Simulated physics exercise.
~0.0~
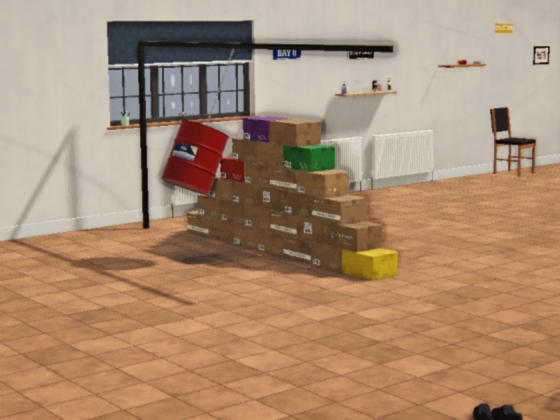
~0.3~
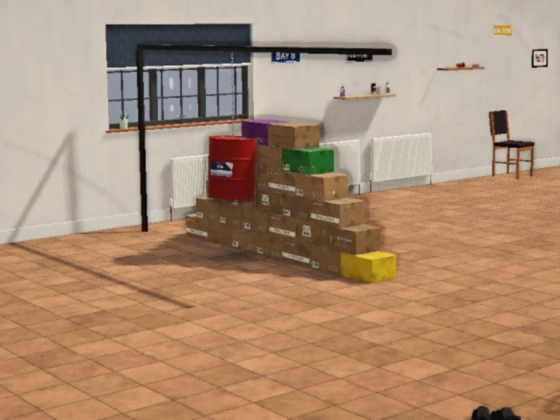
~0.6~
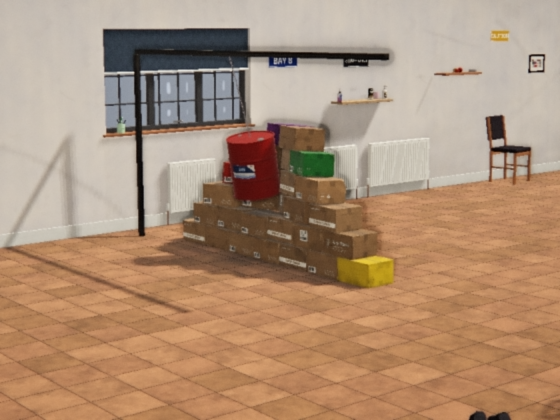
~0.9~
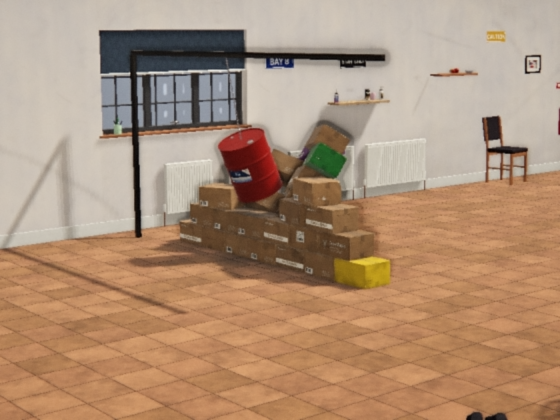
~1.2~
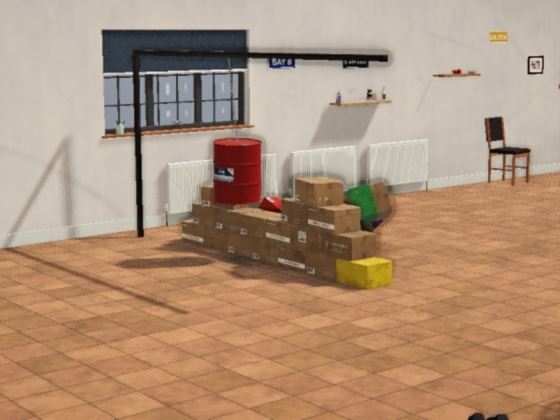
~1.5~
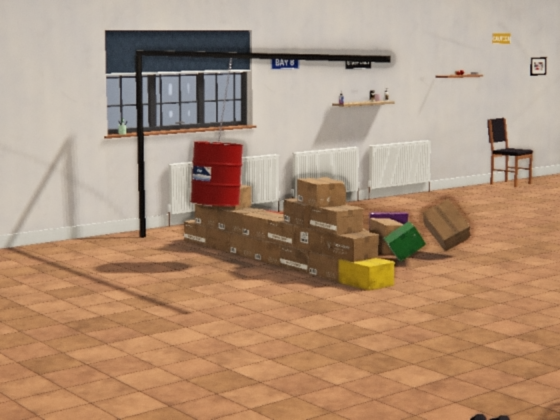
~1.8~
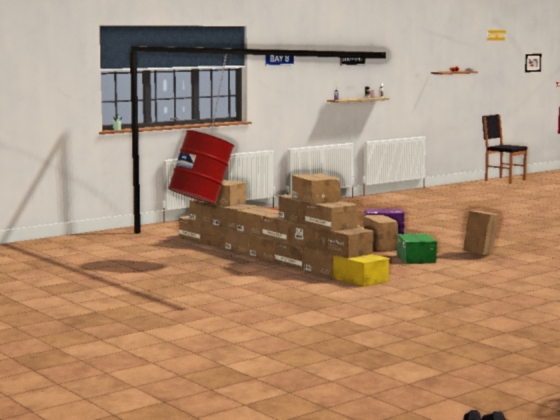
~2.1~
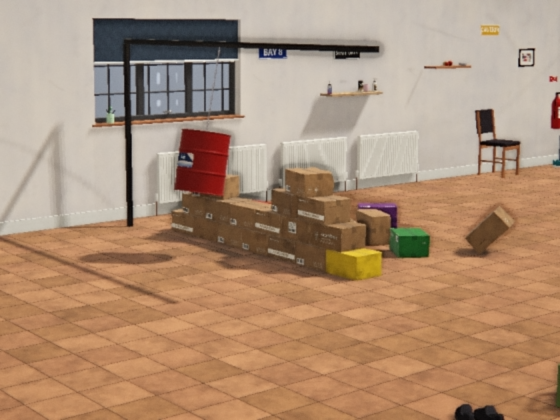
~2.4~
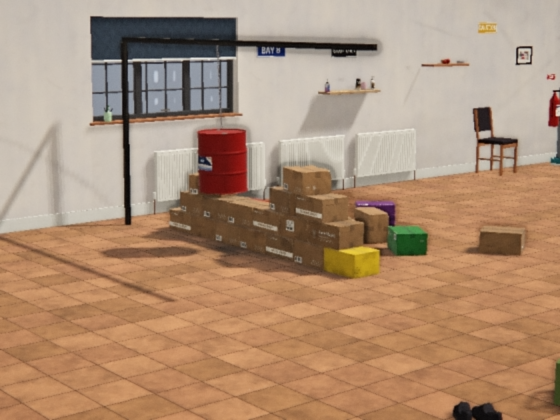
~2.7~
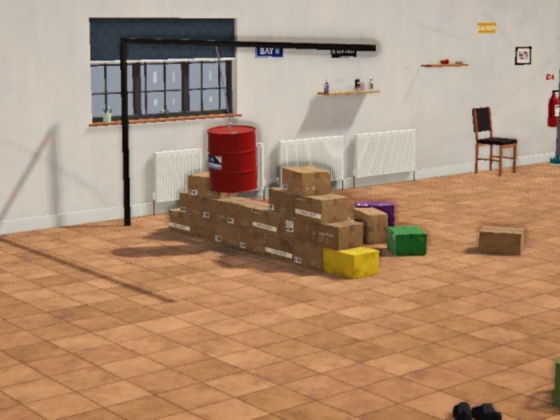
A red drum swings in from the left towards a stepped wall of brown cartons, a few of them coloured, standing on a tiled floor. It pushes into the upper rows, and the top cartons tilt and slide to the right. The purple and green cartons tumble down the far side with several brown ones, while the drum swings back left. One brown carton bounces and rolls away across the tiles. The drum then swings right again over the lowered wall, with the green carton resting on the floor and the yellow one still in place.
